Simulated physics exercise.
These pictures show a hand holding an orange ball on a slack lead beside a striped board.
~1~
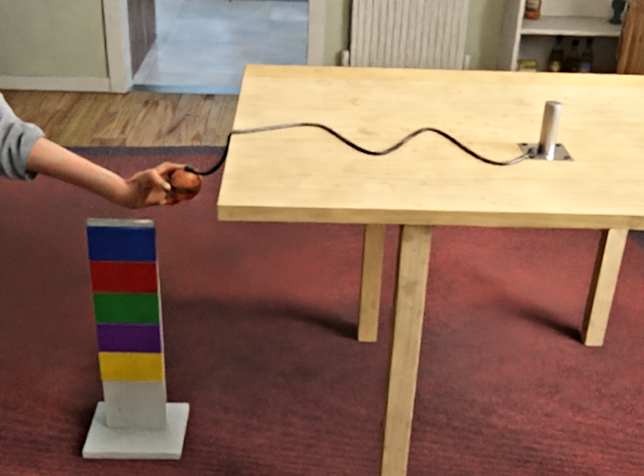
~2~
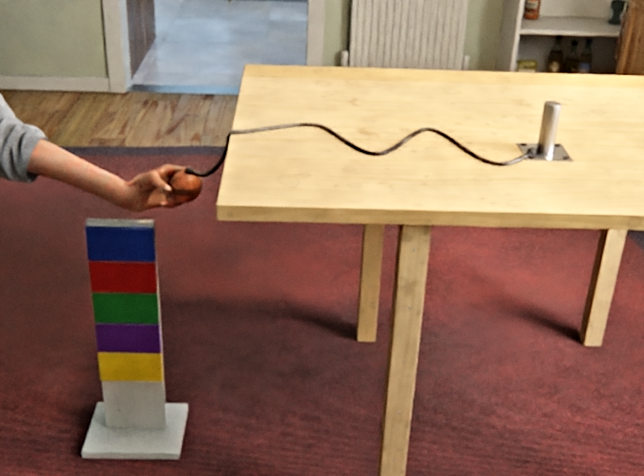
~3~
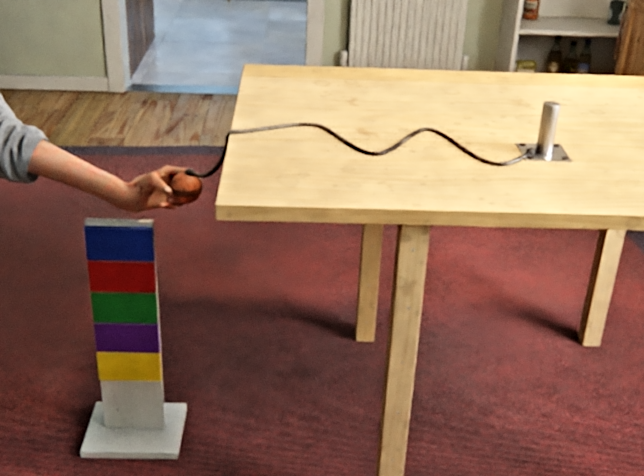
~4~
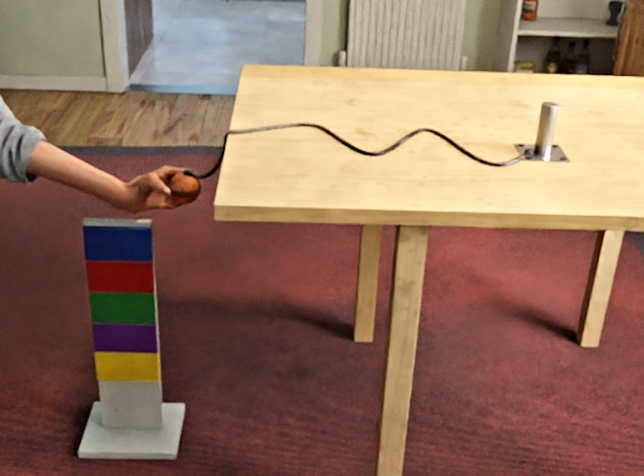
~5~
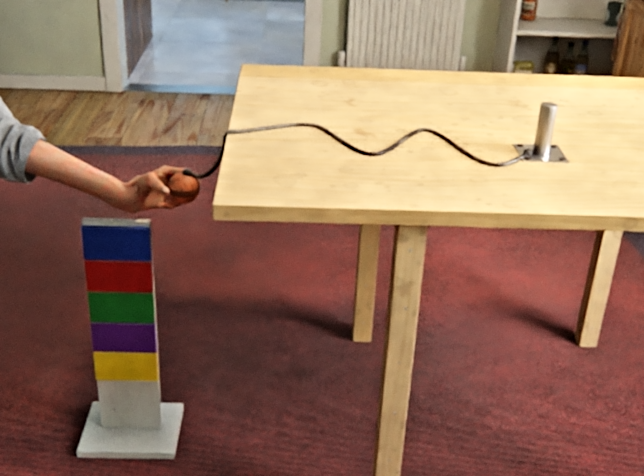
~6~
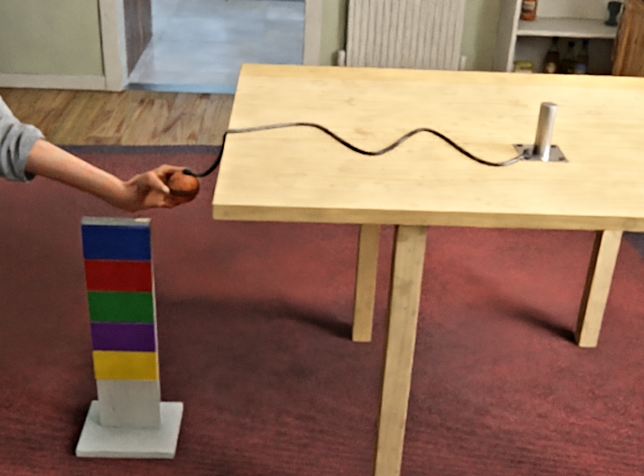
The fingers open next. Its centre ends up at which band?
At the purple one.
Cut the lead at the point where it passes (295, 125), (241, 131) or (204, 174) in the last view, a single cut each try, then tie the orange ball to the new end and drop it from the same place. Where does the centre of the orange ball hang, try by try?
The pixels are (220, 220), (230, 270) and (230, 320), in the order of the tries.
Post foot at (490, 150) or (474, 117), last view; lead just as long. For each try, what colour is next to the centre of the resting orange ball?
Yellow; yellow.
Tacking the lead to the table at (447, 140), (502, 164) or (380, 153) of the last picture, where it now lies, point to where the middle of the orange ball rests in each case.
About (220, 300), (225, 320) and (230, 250).
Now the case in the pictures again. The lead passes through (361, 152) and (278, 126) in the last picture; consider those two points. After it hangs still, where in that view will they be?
At (255, 134), then (230, 218).
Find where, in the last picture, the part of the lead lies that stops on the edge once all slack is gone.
Pixel (342, 141).
Early on, ball near (236, 326); level with purple.
Midway, ball near (216, 333); level with purple.
Finally, ball near (229, 332); level with purple. Its centre hangs level with the purple band.
